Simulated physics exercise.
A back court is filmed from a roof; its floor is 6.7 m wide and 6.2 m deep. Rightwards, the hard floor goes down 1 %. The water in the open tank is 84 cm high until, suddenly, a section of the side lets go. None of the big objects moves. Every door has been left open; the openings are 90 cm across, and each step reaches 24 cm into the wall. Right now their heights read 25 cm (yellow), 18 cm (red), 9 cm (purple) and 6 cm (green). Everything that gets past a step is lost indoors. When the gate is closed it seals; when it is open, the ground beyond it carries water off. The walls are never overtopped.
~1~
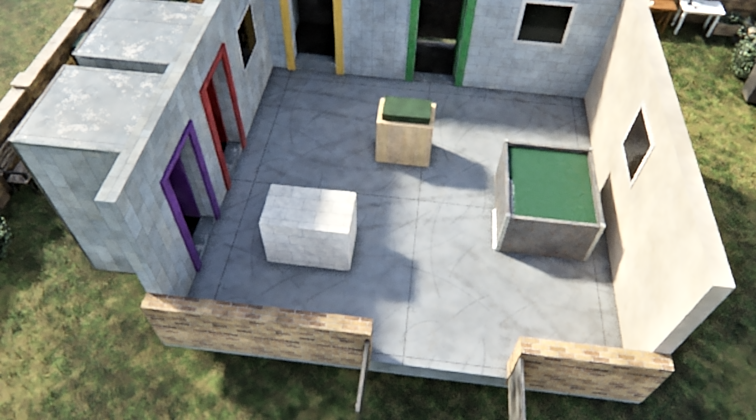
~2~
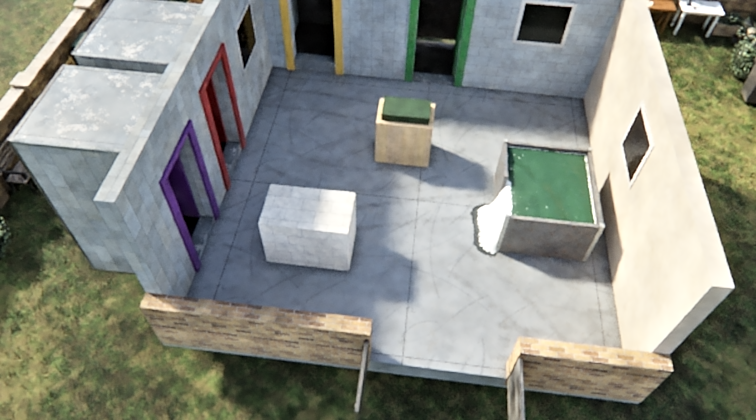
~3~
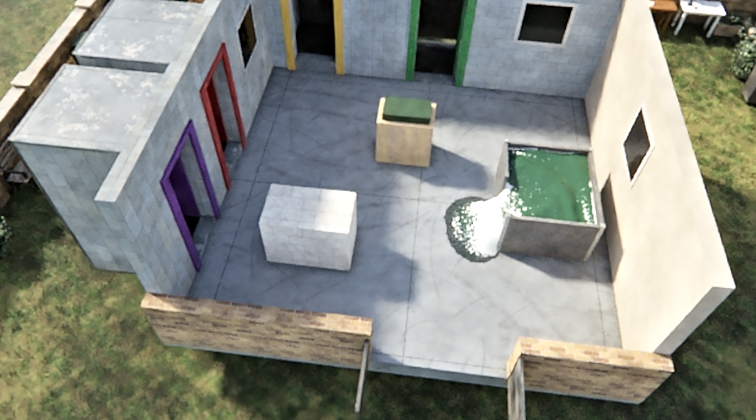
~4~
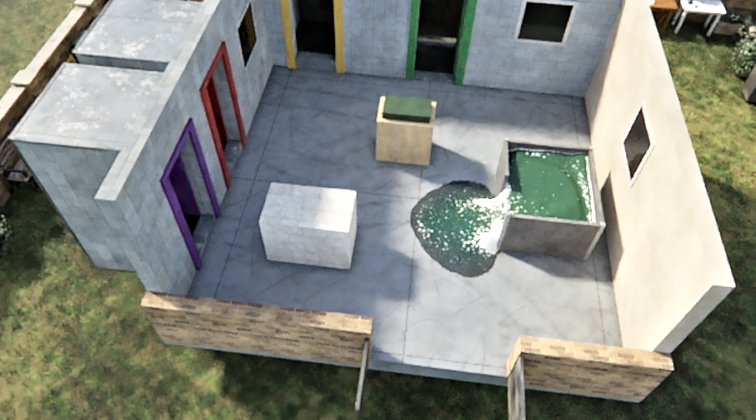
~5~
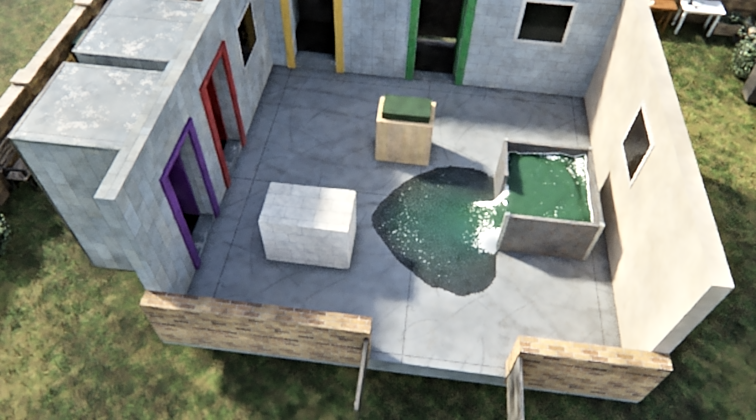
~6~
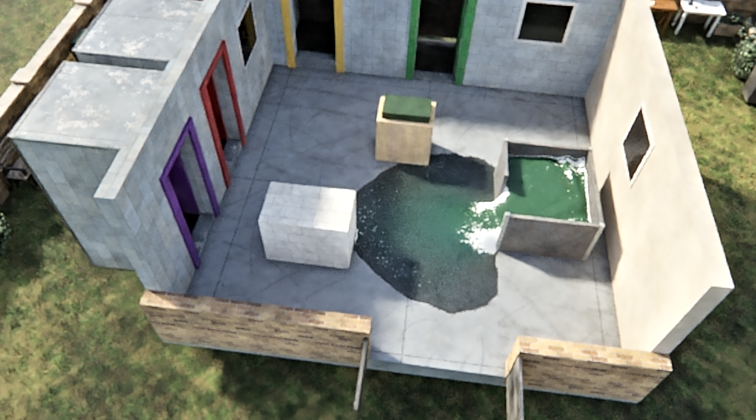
A walled courtyard with coloured doorways, where green water bursts from an open tank's left side and spreads across the grey floor.
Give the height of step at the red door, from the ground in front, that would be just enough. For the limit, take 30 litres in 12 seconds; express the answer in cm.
Close to 15 cm.
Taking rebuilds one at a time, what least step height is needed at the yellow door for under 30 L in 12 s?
For yellow: Close to 7.5 cm.
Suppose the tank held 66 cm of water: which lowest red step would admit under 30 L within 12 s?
It would take a step of about 10.5 cm.
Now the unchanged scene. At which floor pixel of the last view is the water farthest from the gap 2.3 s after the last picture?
At about (273, 66).
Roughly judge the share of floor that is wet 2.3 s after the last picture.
Roughly 45 percent of the floor is wet.
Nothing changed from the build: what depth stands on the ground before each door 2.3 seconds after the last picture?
Yellow door 0 cm, red door 21 cm, purple door 11 cm, green door 3 cm.
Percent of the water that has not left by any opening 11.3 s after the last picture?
What remains is some 84 per cent of the water.
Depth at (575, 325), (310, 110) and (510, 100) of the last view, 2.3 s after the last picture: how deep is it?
Respectively 0 cm, 1 cm and 0 cm.
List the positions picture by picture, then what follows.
The open tank at (550, 184) is whole and still, 84 cm deep; the red door at (226, 126) is dry, in the first picture.
Water pours out at (502, 217) and has run 0.3 m, to (479, 240); about 11 cm deep outside, 84 cm at the back, in the second picture.
The gap is at (502, 219), the front 0.8 m out at (451, 231); the back of the open tank holds 81 cm, in the third picture.
Water pours out at (501, 219) and has run 1.4 m, to (417, 226); about 8 cm deep outside, 72 cm at the back, in the fourth picture.
The gap is at (501, 219), the front 2.1 m out at (378, 224); the back of the open tank holds 72 cm, in the fifth picture.
The gap is at (501, 219), the front 2.7 m out at a hidden place; the back of the open tank holds 69 cm; the red door at (226, 123), 4.9 m from the gap, is still 2.3 m from the nearest water, in the sixth picture.
Then, 0.7 s after the last picture water covers 35 % of the floor, deepest (35 cm) near (489, 231); it has not reached the red door.
Then, 2.3 s after the last picture water covers 45 % of the floor, deepest (22 cm) near (239, 155); 21 cm at the red door, 10 litres in over its 18 cm step.
Then, 11.3 s after the last picture water covers 95 % of the floor, deepest (10 cm) near (607, 254); 2 cm at the red door, 14 litres in over its 18 cm step.
At the red door as built, the water peaked near 24 cm, 1.5 s after the last picture.
Run again over the same 12 s with other heights there, 56 litres in over 12.5 cm, 19 litres over 17 cm. The limit of 30 litres is kept from about 15 cm up.
